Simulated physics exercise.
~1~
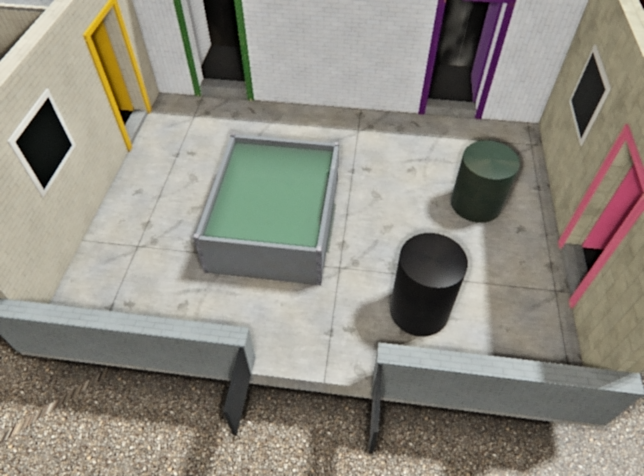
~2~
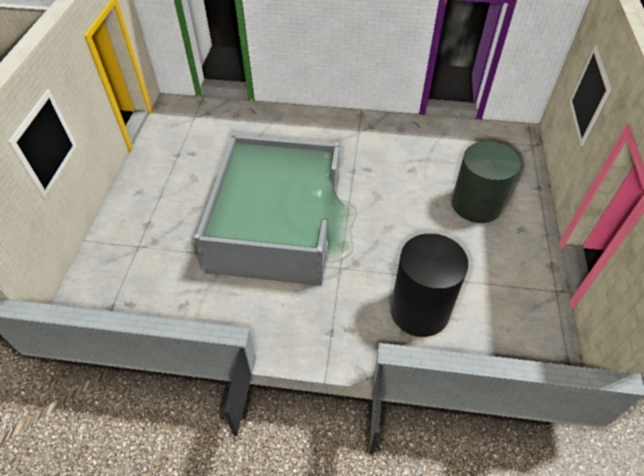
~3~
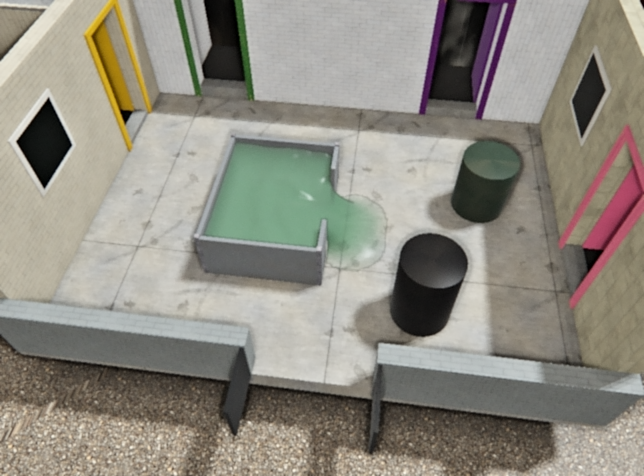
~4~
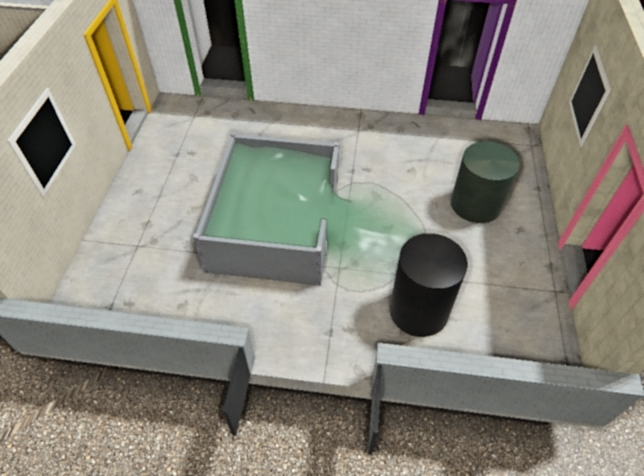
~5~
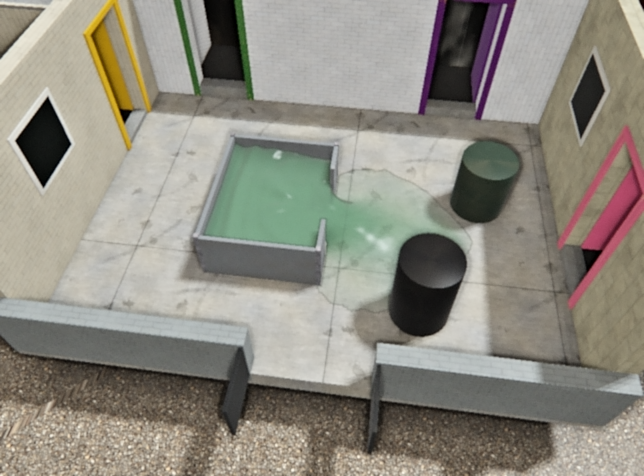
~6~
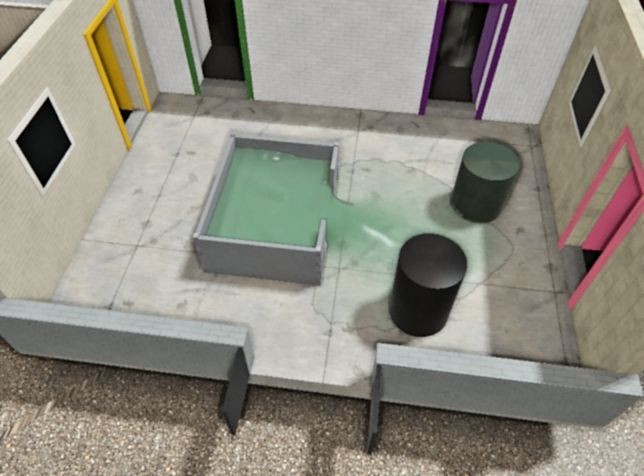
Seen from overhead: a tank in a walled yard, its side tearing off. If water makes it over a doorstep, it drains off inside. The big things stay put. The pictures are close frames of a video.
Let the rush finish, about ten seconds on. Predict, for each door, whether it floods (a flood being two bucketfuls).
Prediction: The purple door stays unflooded; the yellow door stays unflooded; the pink door floods; the green door stays unflooded.
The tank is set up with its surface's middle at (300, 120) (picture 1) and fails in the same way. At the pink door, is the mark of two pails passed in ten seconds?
As far as I can tell, pink stays within limits.
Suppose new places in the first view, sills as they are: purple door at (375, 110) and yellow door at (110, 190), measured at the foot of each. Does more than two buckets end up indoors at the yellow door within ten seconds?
I'd say yellow door falls short.
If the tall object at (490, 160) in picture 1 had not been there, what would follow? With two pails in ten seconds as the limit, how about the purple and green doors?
Purple door: Below the threshold, green door: Below the threshold.
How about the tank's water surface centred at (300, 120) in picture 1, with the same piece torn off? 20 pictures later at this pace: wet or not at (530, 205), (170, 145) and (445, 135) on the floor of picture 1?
Log: Flood; no flood; flood.
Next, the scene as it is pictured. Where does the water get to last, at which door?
I'd go with the yellow-painted one.
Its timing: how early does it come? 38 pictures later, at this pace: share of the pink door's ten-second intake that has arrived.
It comes to around 100 percent of the ten-second total.
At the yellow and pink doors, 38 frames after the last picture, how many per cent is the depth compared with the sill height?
The first comes to about 0 percent, the second to about 100 percent.
A moment on, water covers 30 % of the floor; the purple door not reached, the yellow door not reached, the pink door under two buckets in, the green door not reached.
Next, water covers 40 % of the floor; the purple door wet at the sill, nothing in, the yellow door not reached, the pink door far over two buckets in, the green door not reached.
Then, water covers 45 % of the floor; the purple door under two buckets in, the yellow door not reached, the pink door far over two buckets in, the green door not reached.
Later, water covers 70 % of the floor; the purple door under two buckets in, the yellow door not reached, the pink door far over two buckets in, the green door not reached.
In the end, water covers 95 % of the floor; the purple door under two buckets in, the yellow door wet at the sill, nothing in, the pink door far over two buckets in, the green door wet at the sill, nothing in.
